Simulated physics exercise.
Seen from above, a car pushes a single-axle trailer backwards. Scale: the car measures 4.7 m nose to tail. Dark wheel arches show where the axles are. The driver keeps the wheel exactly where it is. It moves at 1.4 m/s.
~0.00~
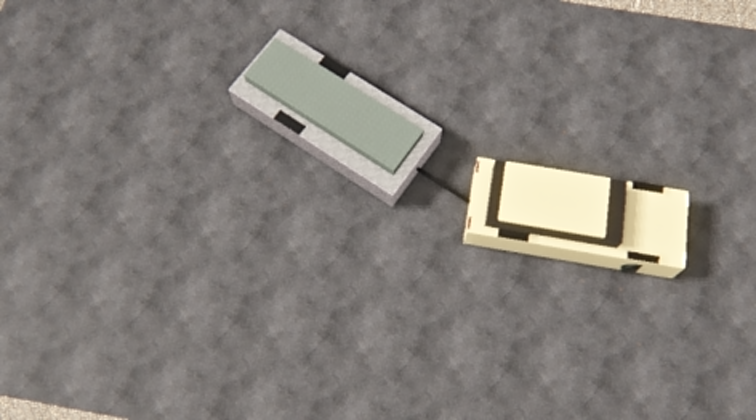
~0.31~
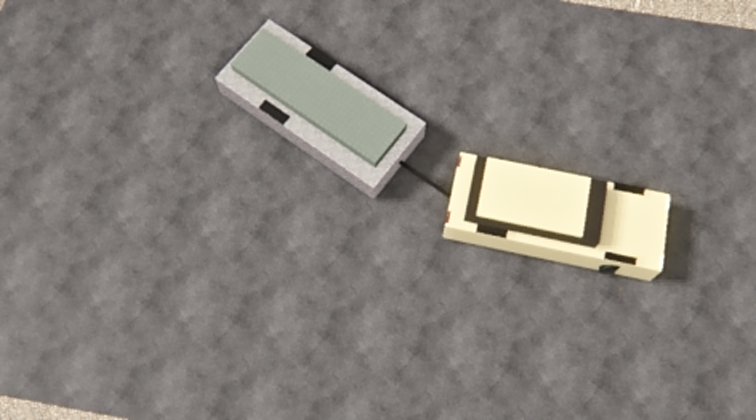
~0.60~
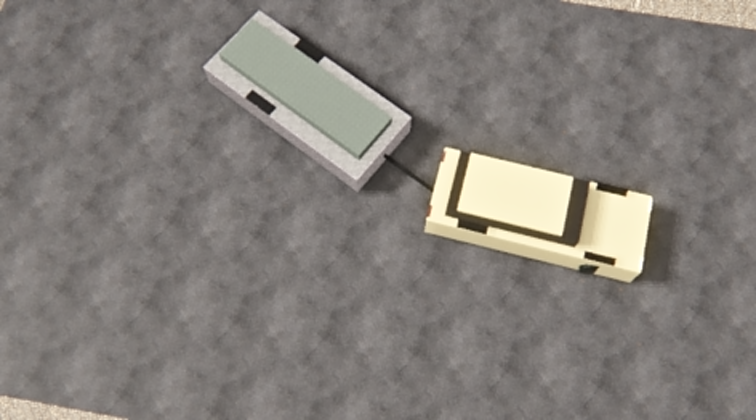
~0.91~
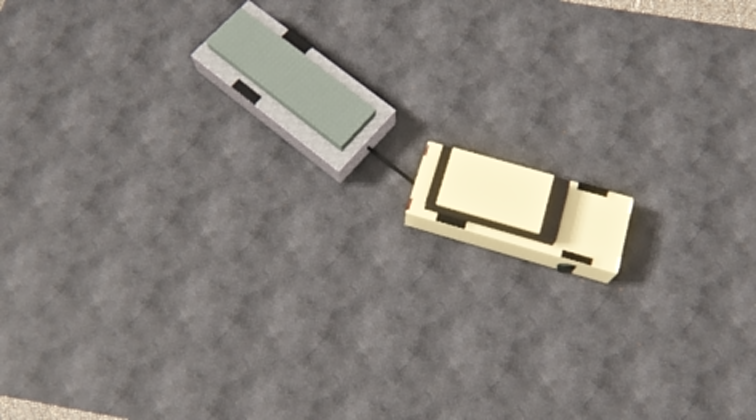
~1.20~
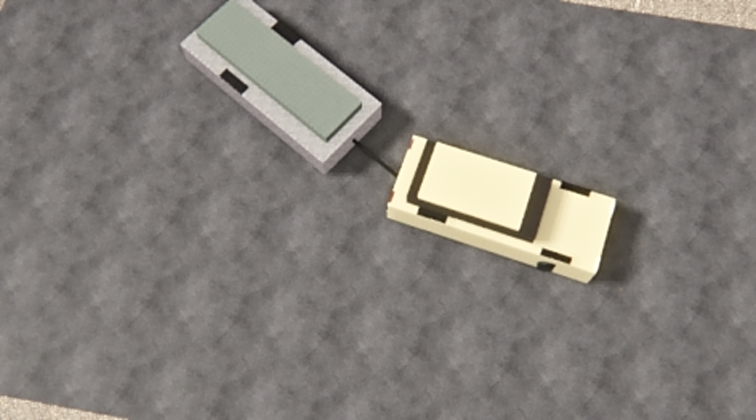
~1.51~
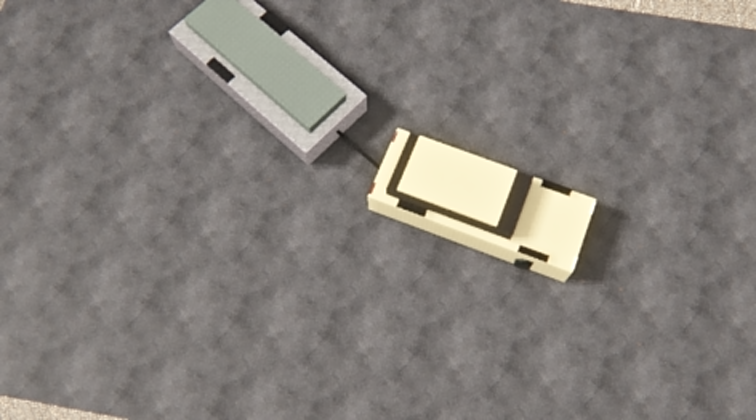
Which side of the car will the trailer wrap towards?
The tail folds to the car's right side.
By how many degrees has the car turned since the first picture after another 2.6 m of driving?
About 26°.
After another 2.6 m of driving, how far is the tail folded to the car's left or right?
About 15° to the car's left.
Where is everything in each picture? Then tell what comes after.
In the first picture, car's middle (586, 205), trailer's axle (312, 95); tail 25° to the car's left; front wheels 15° left.
In the second picture, car's middle (565, 203), trailer's axle (298, 85); tail 24° to the car's left.
In the third picture, car's middle (546, 202), trailer's axle (285, 77); tail 24° to the car's left.
In the fourth picture, car's middle (526, 199), trailer's axle (272, 67); tail 23° to the car's left.
In the fifth picture, car's middle (507, 196), trailer's axle (260, 57); tail 22° to the car's left.
In the sixth picture, car's middle (487, 191), trailer's axle (248, 47); tail 22° to the car's left.
By 3.4 s, the tail is 15° to the car's left, the car has turned 26° and the trailer's axle is out of the picture.
By 5.3 s, the tail is 2° to the car's left, the car has turned 41° and the trailer's axle is out of the picture.
By 7.2 s, the tail is 21° to the car's right, the car has turned 55° and the trailer's axle is out of the picture.
By 9.1 s, the tail is 60° to the car's right, the car has turned 70° and the trailer's axle is out of the picture; it has jack-knifed.
